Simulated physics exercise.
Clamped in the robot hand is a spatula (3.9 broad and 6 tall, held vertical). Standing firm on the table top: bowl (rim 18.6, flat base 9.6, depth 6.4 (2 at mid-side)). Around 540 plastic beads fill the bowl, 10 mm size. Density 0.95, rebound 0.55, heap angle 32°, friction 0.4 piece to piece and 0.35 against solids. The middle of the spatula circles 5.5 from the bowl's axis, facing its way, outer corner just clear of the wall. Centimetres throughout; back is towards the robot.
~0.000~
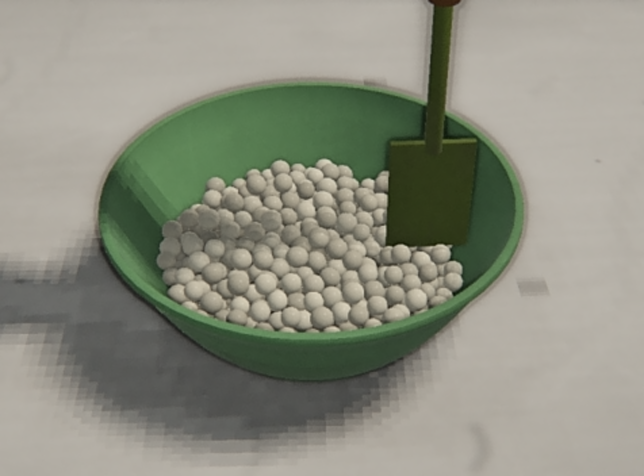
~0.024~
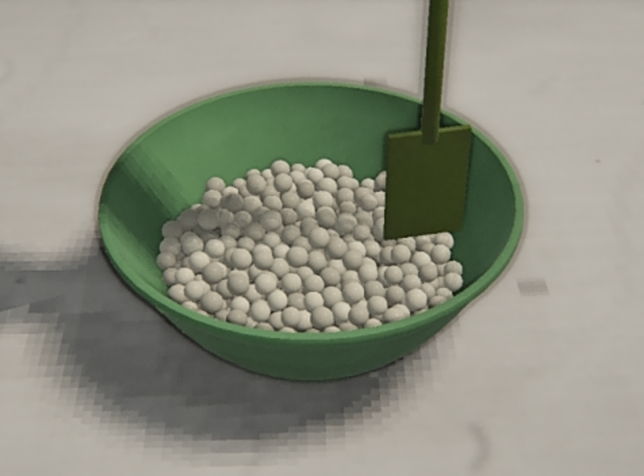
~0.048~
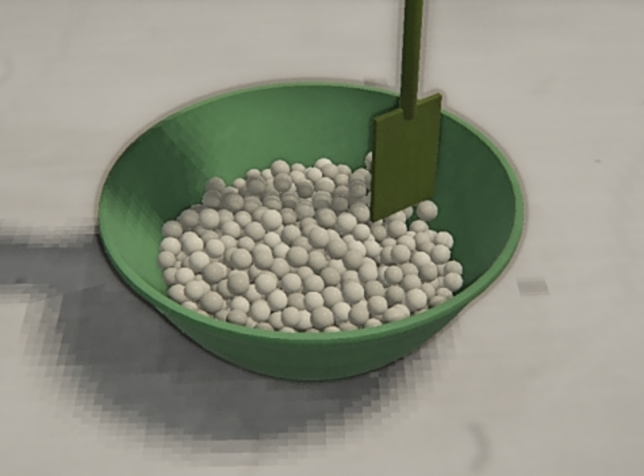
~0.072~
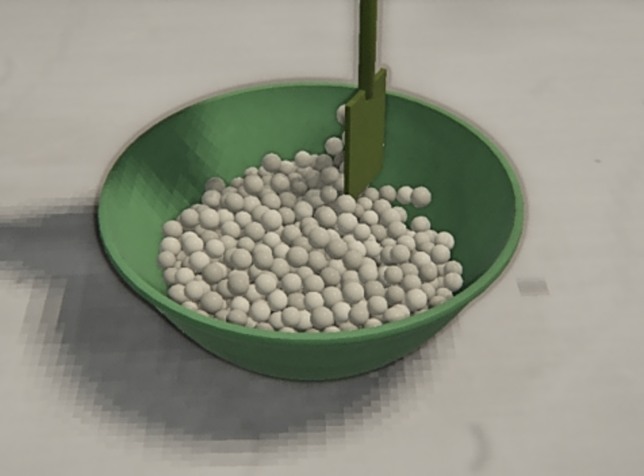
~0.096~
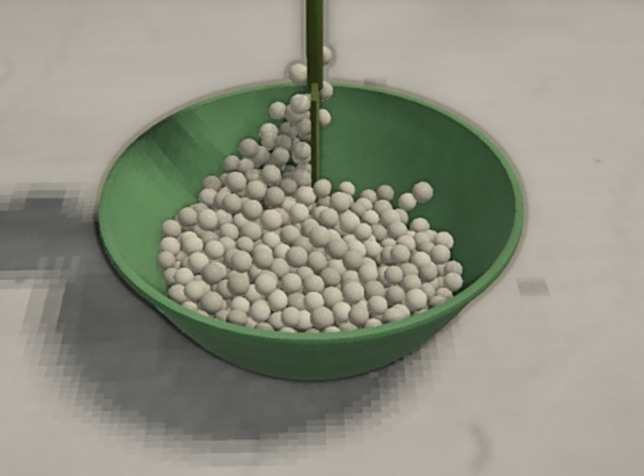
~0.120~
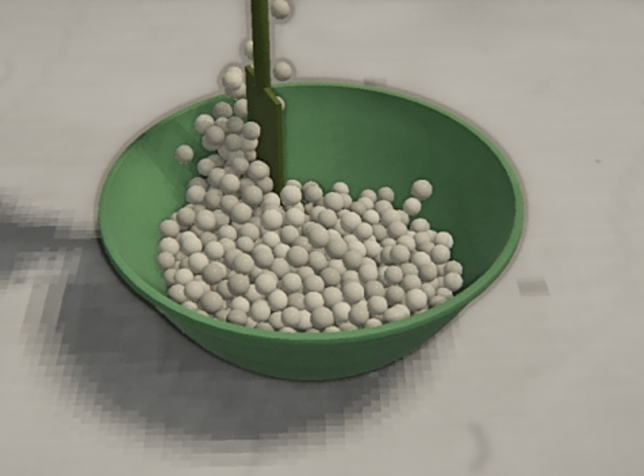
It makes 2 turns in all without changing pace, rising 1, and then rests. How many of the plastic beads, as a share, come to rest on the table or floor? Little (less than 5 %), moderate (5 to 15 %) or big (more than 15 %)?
Answer: Big; more than 15 % of the plastic beads finish on the table or floor.
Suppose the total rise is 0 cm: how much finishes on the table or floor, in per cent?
Some 35 per cent.
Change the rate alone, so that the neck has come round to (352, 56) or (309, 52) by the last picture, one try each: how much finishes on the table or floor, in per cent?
Some 10 and 15 per cent.
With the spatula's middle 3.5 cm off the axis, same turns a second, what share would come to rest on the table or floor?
Then about 35 per cent.
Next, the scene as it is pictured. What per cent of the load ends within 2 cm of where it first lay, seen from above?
Some 60 per cent.
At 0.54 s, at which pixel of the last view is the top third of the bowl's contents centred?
Near (300, 246).
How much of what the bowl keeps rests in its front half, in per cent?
Some 50 per cent.
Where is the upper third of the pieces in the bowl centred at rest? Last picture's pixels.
Around (307, 253).
After 0.33 s, 346° round, highest piece 14 above the table; 464 in the bowl, 21 on the table or floor, 56 in flight or on the tool.
After 0.54 s, 220° round, highest piece 8 above the table; 425 in the bowl, 101 on the table or floor, 15 in flight or on the tool.
After 0.85 s, 0° round, highest piece 4 above the table; 424 in the bowl, 117 on the table or floor.
After 1.55 s, 0° round, highest piece 4 above the table; 424 in the bowl, 117 on the table or floor.
In the end, 424 in the bowl, 117 on the table or floor. That is 22 % on the table or floor.
